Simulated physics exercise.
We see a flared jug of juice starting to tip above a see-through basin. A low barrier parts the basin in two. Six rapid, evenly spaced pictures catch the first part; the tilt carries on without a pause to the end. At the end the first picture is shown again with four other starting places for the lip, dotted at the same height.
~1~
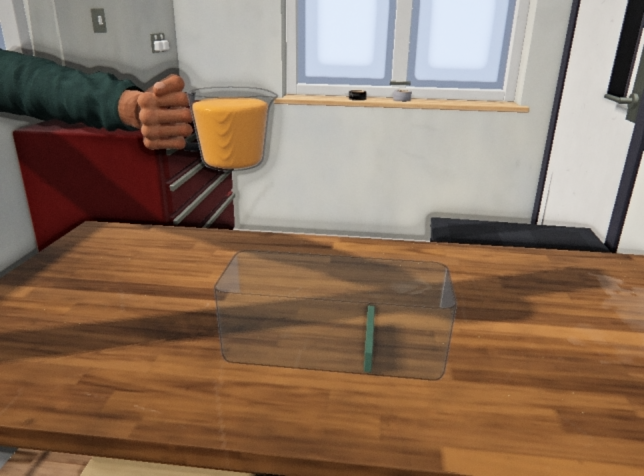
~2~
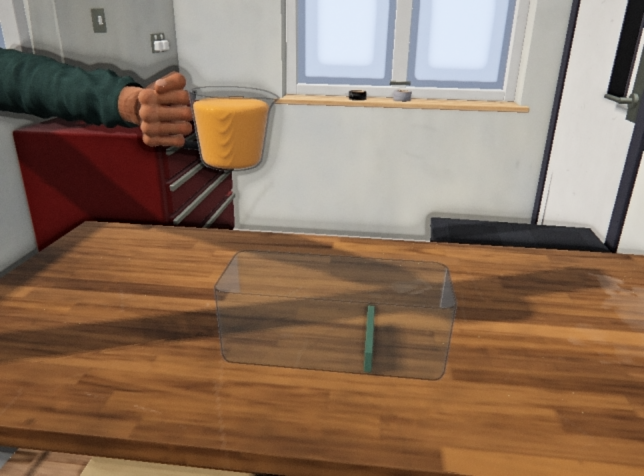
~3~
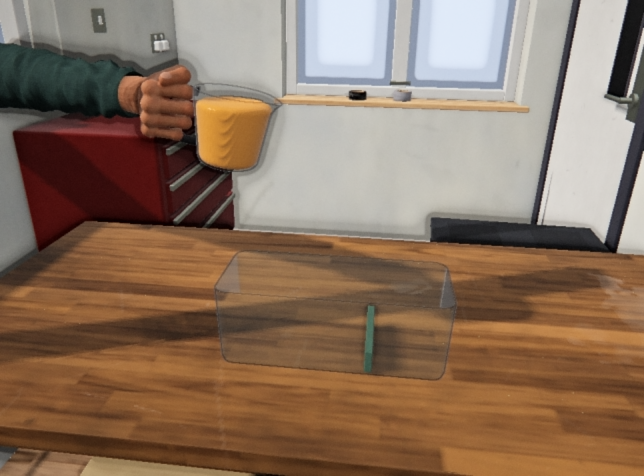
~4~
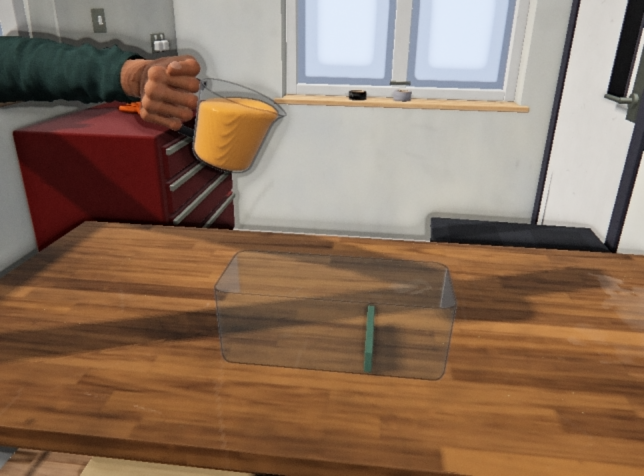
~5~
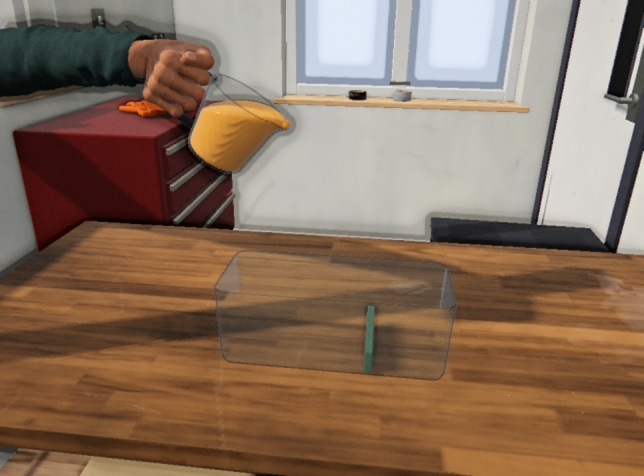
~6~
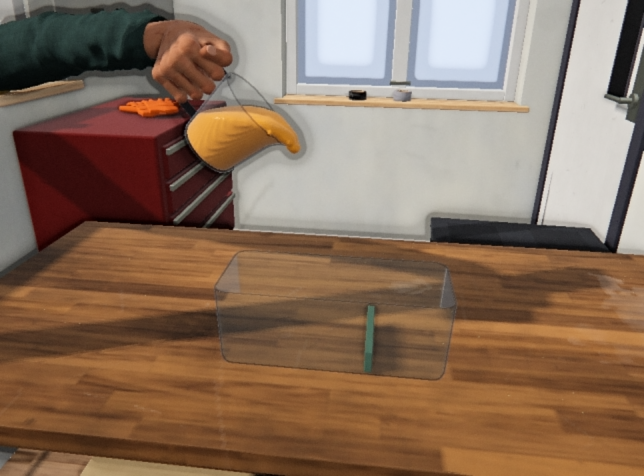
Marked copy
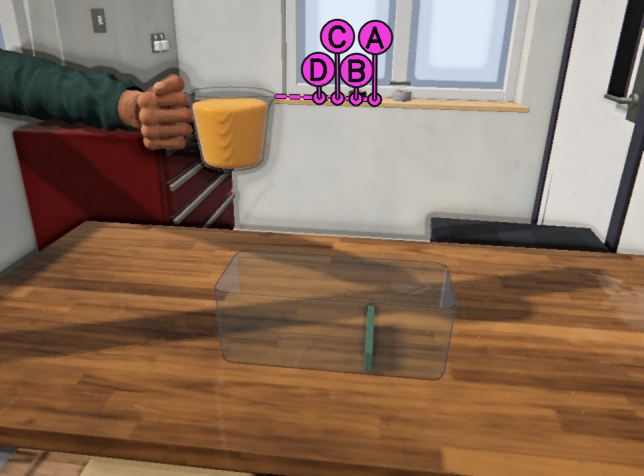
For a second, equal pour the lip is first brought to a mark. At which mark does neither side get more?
Choose C.
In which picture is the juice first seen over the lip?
Picture 5.
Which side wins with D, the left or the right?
More ends on the left.
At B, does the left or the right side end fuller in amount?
The right one.
In magenta, A at (374, 99); B at (356, 98); C at (337, 98); D at (319, 97).
For place A, about 27 % ends left of the wall and 66 % right of it; 7 % is lost outside.
For place B, about 30 % ends left of the wall and 64 % right of it; 6 % is lost outside.
For place C, about 53 % ends left of the wall and 42 % right of it; 5 % is lost outside.
For place D, about 68 % ends left of the wall and 25 % right of it; 7 % is lost outside.
